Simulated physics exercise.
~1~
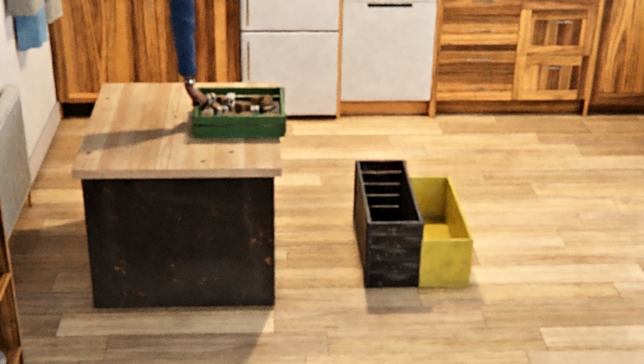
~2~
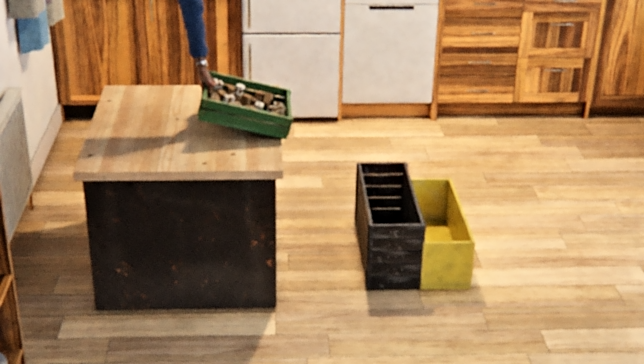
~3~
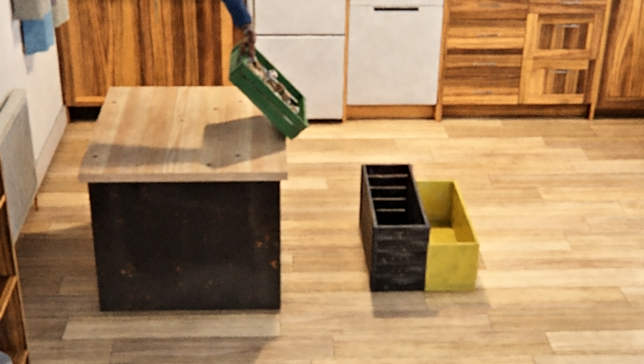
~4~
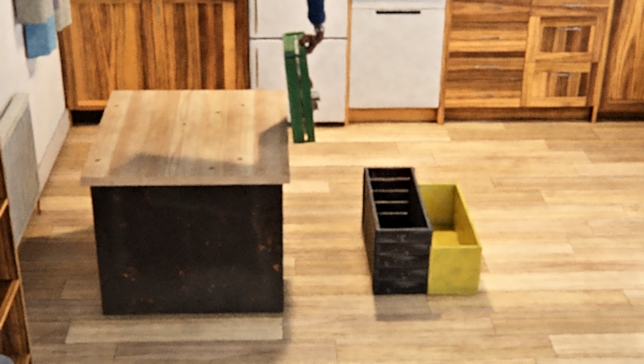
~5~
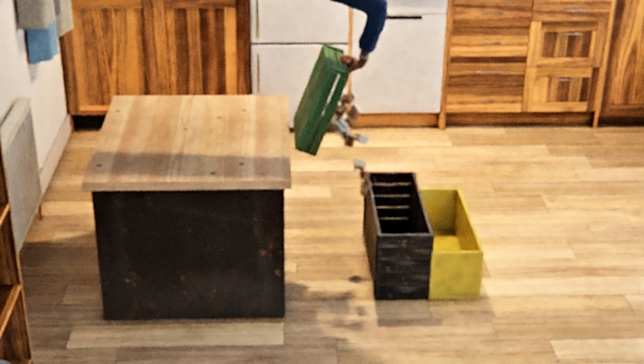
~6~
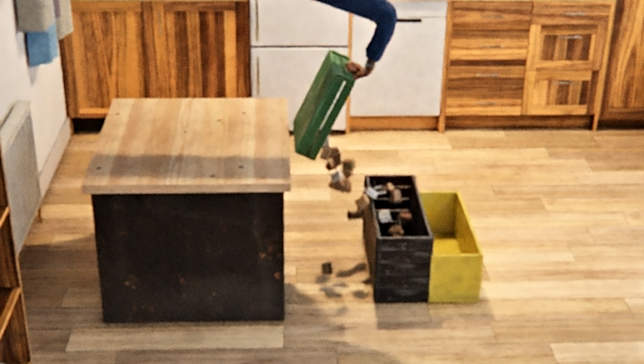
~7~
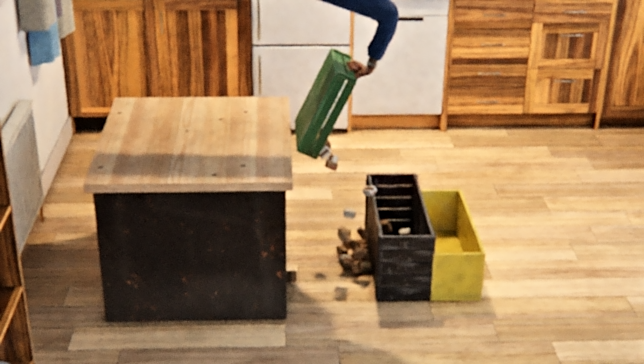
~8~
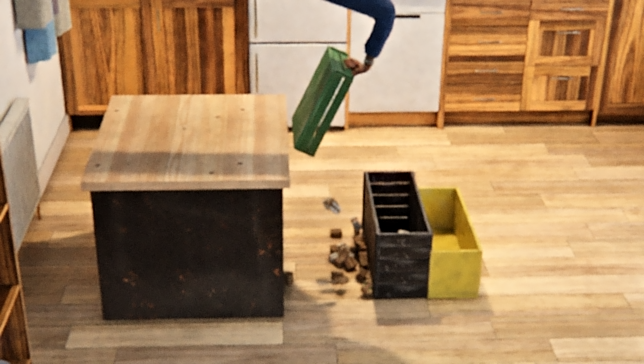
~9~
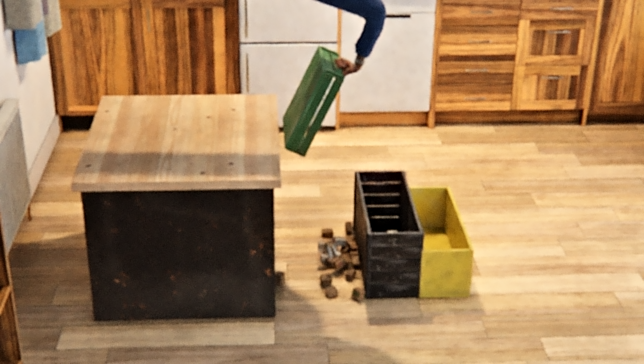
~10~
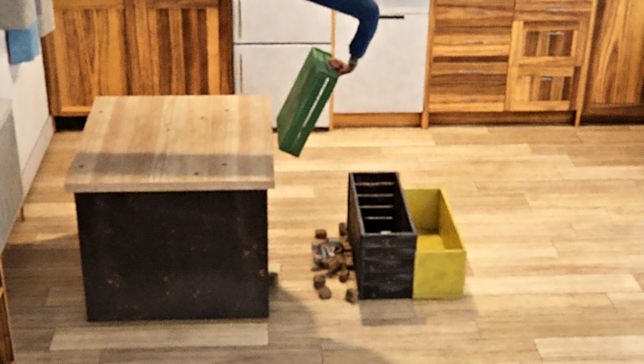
In a wood-floored kitchen, a blue-sleeved arm lifted a green crate of small brownish pieces off a bench, swung it right and tipped it over; some pieces dropped into the long black box, but most ended up scattered on the floor just left of it.
